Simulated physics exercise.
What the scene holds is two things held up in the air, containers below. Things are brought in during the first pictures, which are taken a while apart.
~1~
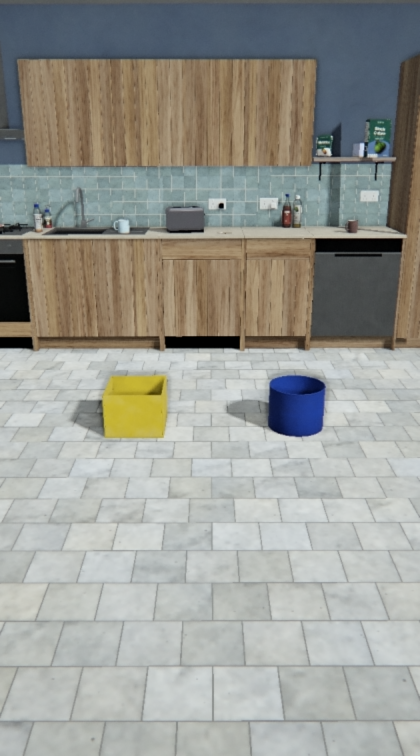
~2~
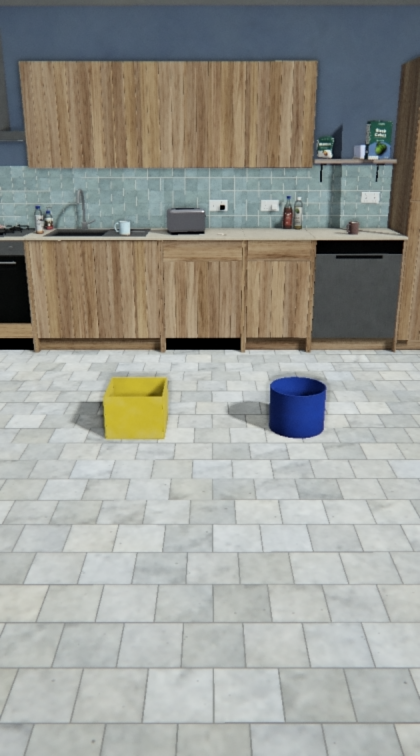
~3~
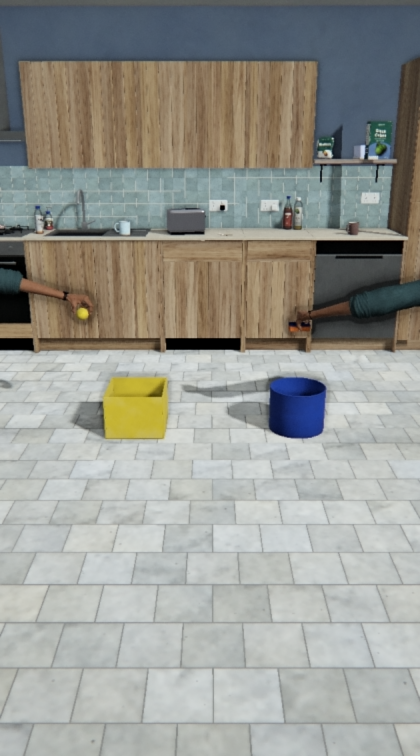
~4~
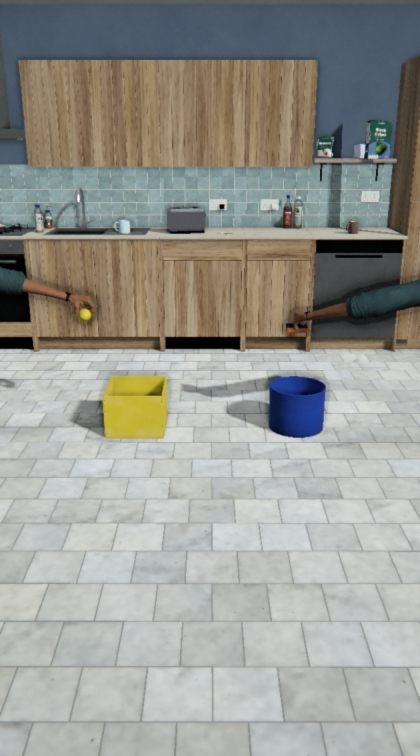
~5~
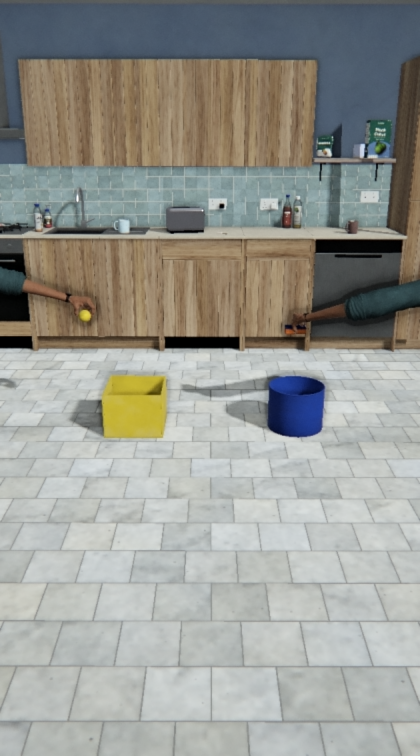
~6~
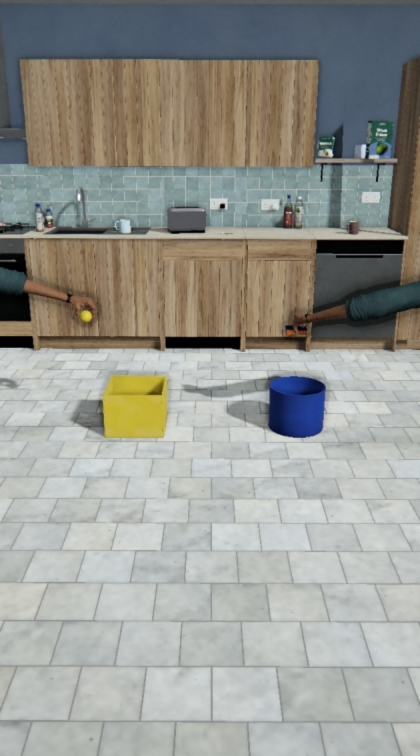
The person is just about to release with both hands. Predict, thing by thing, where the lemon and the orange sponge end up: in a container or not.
Outcome: The lemon is not received; the orange sponge is received.
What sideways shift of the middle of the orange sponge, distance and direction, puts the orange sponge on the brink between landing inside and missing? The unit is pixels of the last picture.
Push it left around 24 pixels and you reach the switch.
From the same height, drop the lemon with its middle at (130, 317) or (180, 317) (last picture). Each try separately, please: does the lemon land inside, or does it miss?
In that order, it goes in; ends up outside.
Then, 0.20 s after the last picture, lemon falling near (87, 339); orange sponge falling near (295, 352).
Then, 0.34 s after the last picture, lemon falling near (91, 393); orange sponge falling near (292, 406).
Then, 0.56 s after the last picture, lemon falling near (92, 416); orange sponge falling near (291, 423).
At rest, the lemon ends up outside, near (92, 421); the orange sponge drops into the container, near (291, 422).
